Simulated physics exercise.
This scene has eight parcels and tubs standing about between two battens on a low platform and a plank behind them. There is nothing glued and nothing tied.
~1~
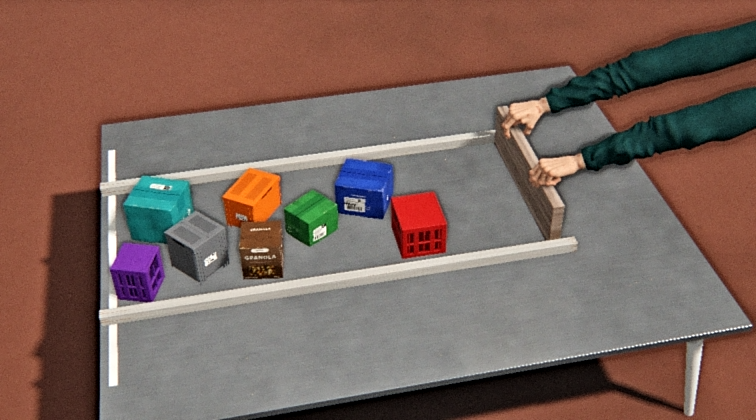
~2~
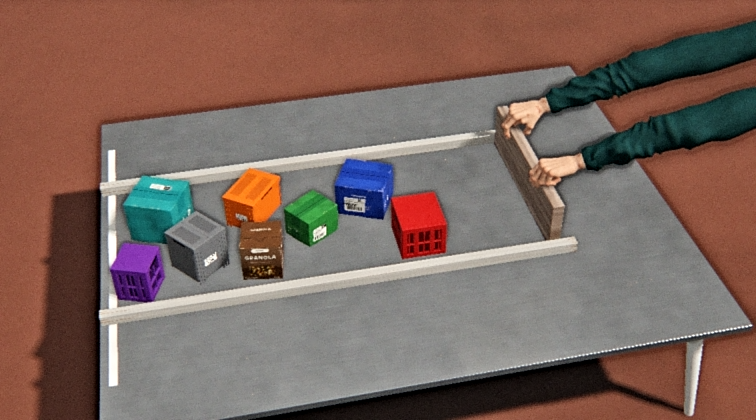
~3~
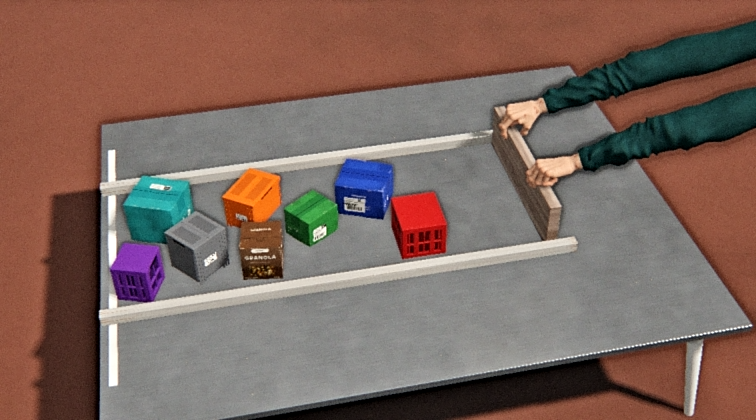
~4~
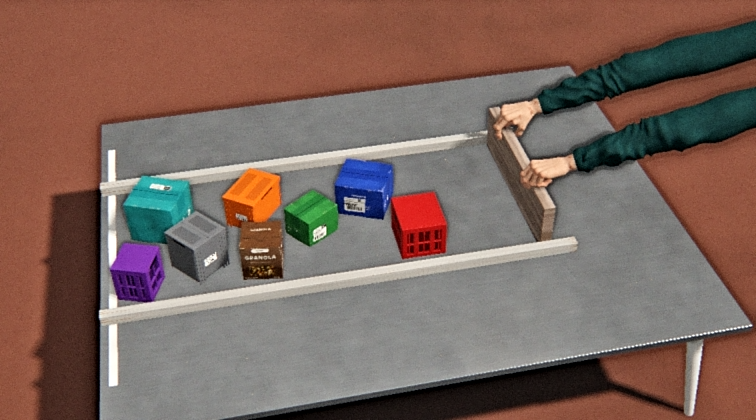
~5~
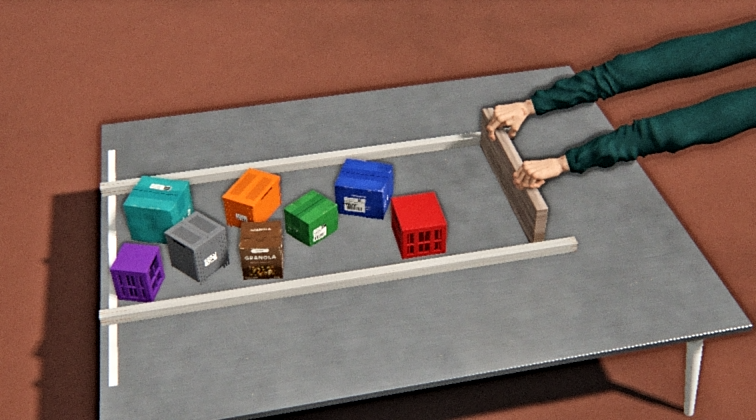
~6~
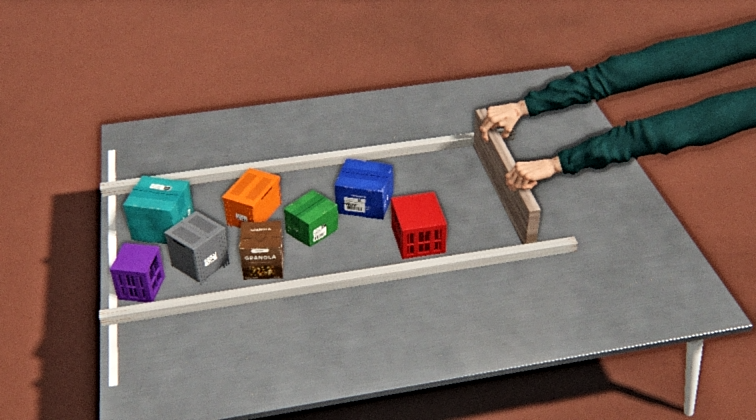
We see eight colourful boxes and crates standing between two pale battens on a grey platform while two hands grip a wooden plank at the right, then slide it slightly leftward; the boxes and crates stay still.
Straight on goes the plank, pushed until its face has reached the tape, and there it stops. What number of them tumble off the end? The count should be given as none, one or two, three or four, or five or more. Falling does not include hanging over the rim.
Looks to me like the count going over is upwards of four.
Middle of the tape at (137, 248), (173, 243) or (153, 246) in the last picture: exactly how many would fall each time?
So, reaching the ground: 6, then 3, then 6.
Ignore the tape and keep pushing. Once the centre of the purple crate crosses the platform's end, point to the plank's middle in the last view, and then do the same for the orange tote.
Near (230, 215), then near (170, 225).
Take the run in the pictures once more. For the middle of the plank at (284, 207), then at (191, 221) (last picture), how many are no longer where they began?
7 and 8.
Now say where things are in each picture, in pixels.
The first picture shows purple crate (138, 273); turquoise box (160, 210); grey tote (198, 248); plank (526, 173); tape (112, 252).
The second picture shows turquoise box (160, 210); brown box (262, 250).
The third picture shows grey tote (198, 248); plank (524, 173).
The fourth picture shows purple crate (138, 273); red crate (418, 225).
The fifth picture shows turquoise box (160, 210); orange tote (253, 201).
The sixth picture shows purple crate (138, 273); turquoise box (160, 210); grey tote (198, 248); plank (504, 176); tape (112, 252).
Early on, none off yet; purple crate at rest near (138, 273); turquoise box at rest near (160, 210); grey tote at rest near (198, 248).
Finally, the number that fall off is five or more; lost, red crate, blue parcel, green box, brown box, orange tote, grey tote, turquoise box and purple crate.
